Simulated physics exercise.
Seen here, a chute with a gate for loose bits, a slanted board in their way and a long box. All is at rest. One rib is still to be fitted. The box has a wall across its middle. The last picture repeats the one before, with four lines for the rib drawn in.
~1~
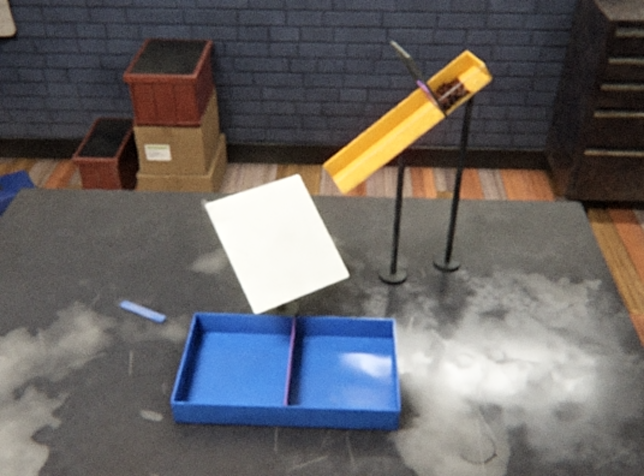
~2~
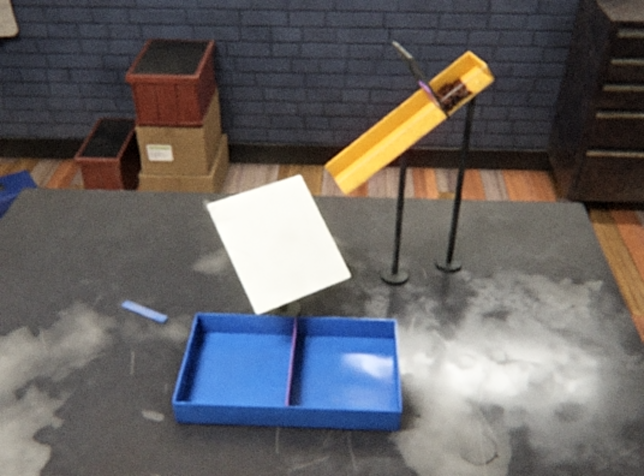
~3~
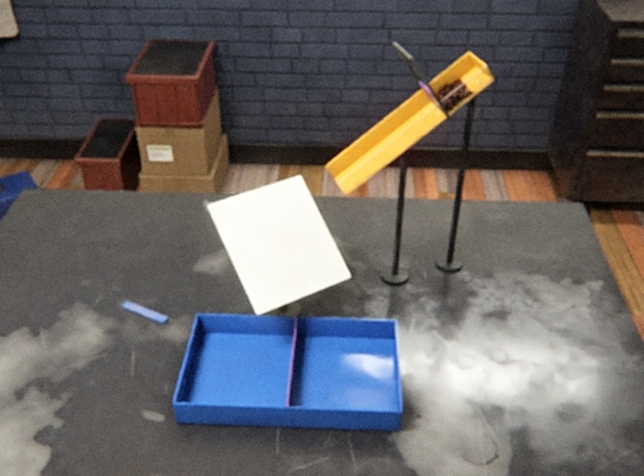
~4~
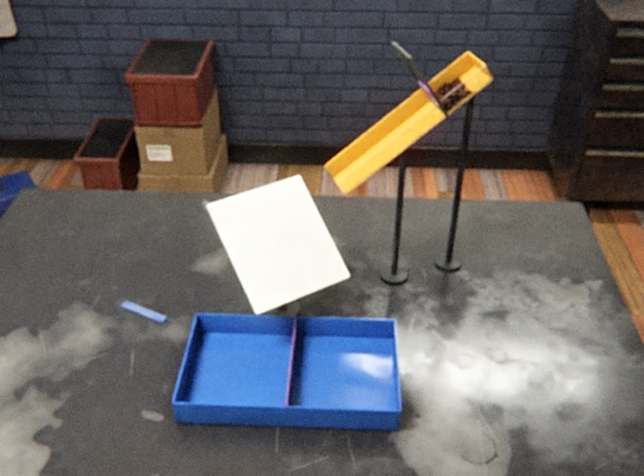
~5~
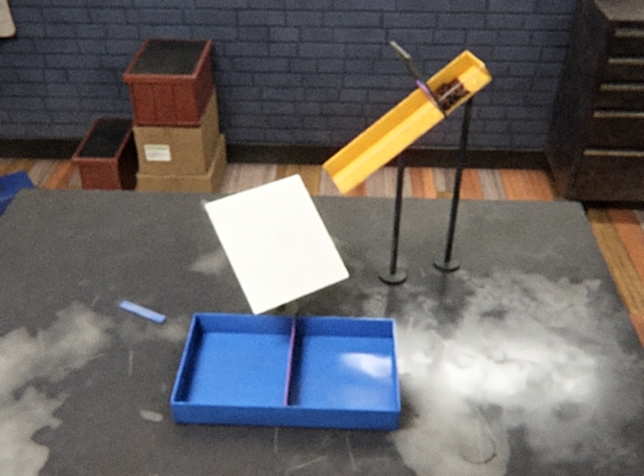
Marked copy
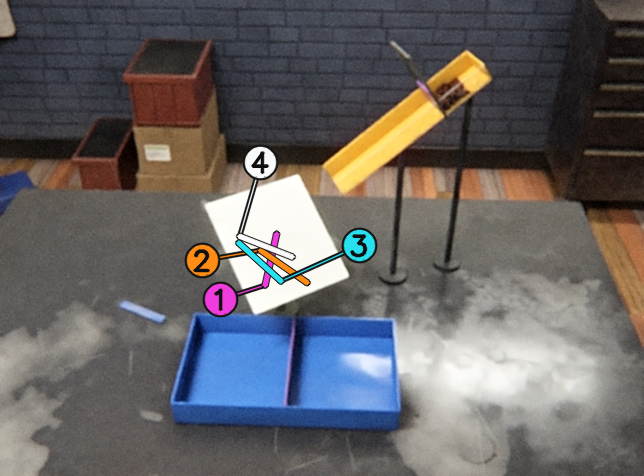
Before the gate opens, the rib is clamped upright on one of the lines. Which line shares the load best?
The best line is 1.
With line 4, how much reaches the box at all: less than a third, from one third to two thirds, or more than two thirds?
Line 4 gives more than two thirds.
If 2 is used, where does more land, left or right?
The right half.
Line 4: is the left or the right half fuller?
Right.
On the marked copy, line 1 from (276, 234) to (265, 285); line 2 from (260, 250) to (307, 282); line 3 from (238, 242) to (281, 281); line 4 from (239, 236) to (292, 256).
For line 1, of what is caught, about half in the left half, about half in the right.
For line 2, of what is caught, a small part in the left half, nearly all in the right.
For line 3, of what is caught, a small part in the left half, nearly all in the right.
For line 4, of what is caught, a small part in the left half, nearly all in the right.
